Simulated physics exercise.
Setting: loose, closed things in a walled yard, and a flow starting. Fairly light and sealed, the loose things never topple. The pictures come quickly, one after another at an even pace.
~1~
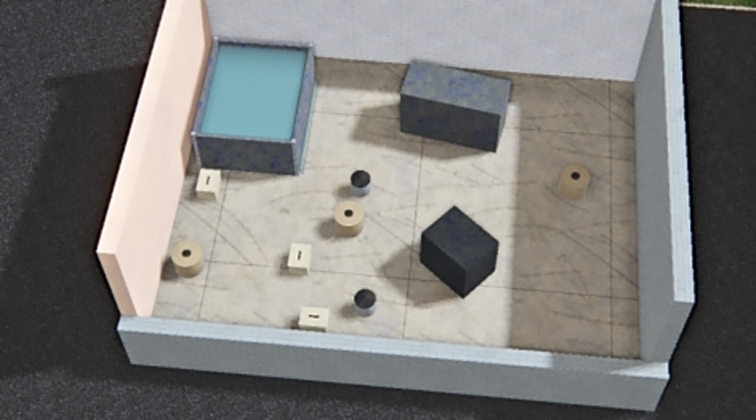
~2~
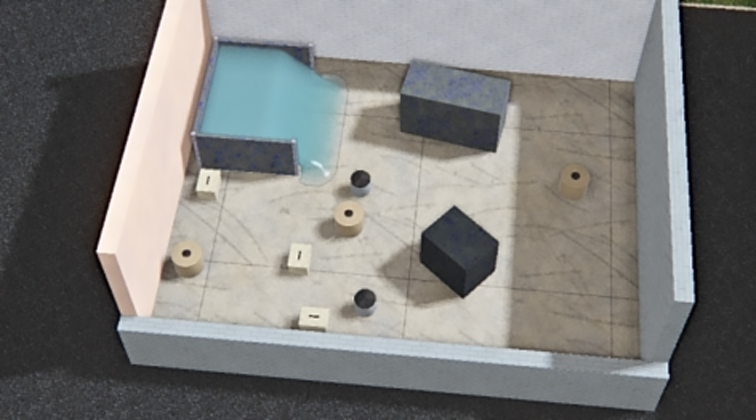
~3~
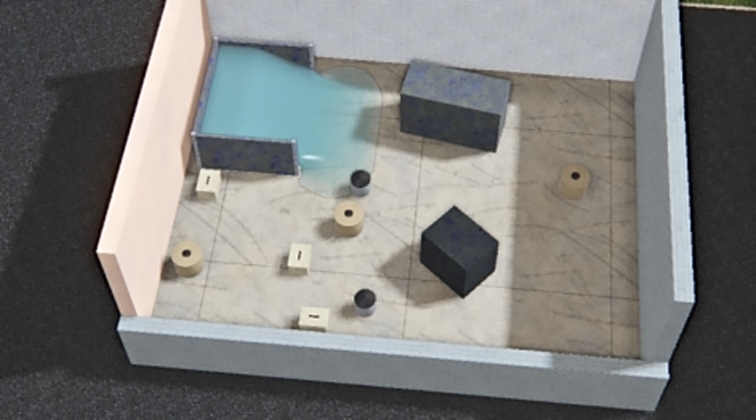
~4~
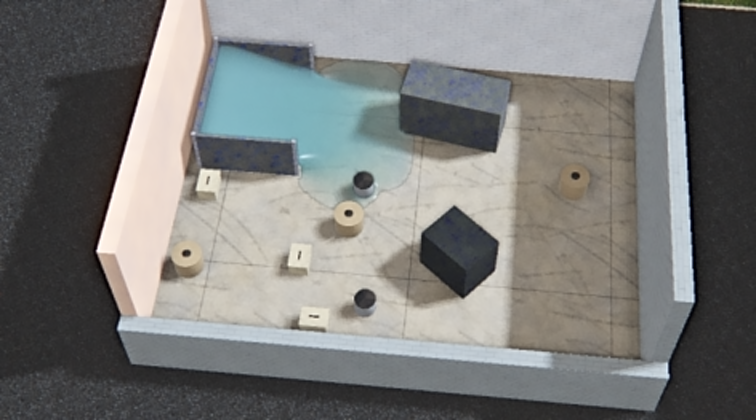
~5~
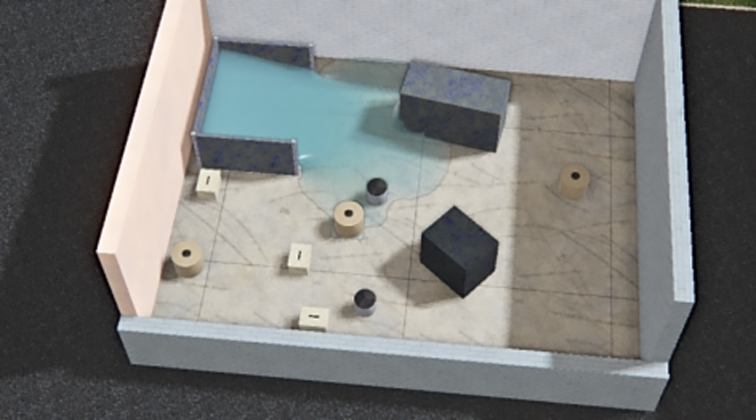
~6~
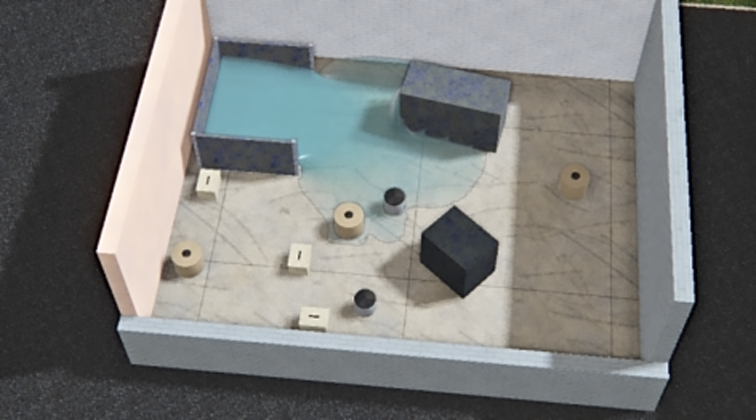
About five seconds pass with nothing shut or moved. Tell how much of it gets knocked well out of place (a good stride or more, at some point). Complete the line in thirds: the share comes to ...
The share comes to between one and two thirds.
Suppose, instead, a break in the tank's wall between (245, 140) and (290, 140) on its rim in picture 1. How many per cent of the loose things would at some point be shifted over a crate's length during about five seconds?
About 80 per cent.
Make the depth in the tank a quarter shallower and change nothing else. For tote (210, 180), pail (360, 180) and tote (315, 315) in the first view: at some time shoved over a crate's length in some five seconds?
Result by item: Didn't cover it; covered it; didn't cover it.
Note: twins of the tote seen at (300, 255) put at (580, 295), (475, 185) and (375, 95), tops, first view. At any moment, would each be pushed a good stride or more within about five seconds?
As listed: Pushed that far, pushed that far, that far or more.
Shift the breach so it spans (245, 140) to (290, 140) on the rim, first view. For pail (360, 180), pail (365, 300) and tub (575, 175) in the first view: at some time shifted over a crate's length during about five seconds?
Same order as named: Not sent that far; sent that far; not sent that far.
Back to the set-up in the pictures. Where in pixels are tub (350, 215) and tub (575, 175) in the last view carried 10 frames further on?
The first top is near (352, 256) and the second near (627, 190).
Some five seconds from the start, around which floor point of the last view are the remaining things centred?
Around pixel (323, 276).
A moment on, 1 of 8 are well off their spots; 0 afloat.
Next, 3 of 8 are well off their spots; 2 afloat.
Later, 4 of 8 are well off their spots; 2 afloat.
In the end, 5 of 8 are well off their spots, and 5 have been at some point; 3 afloat.
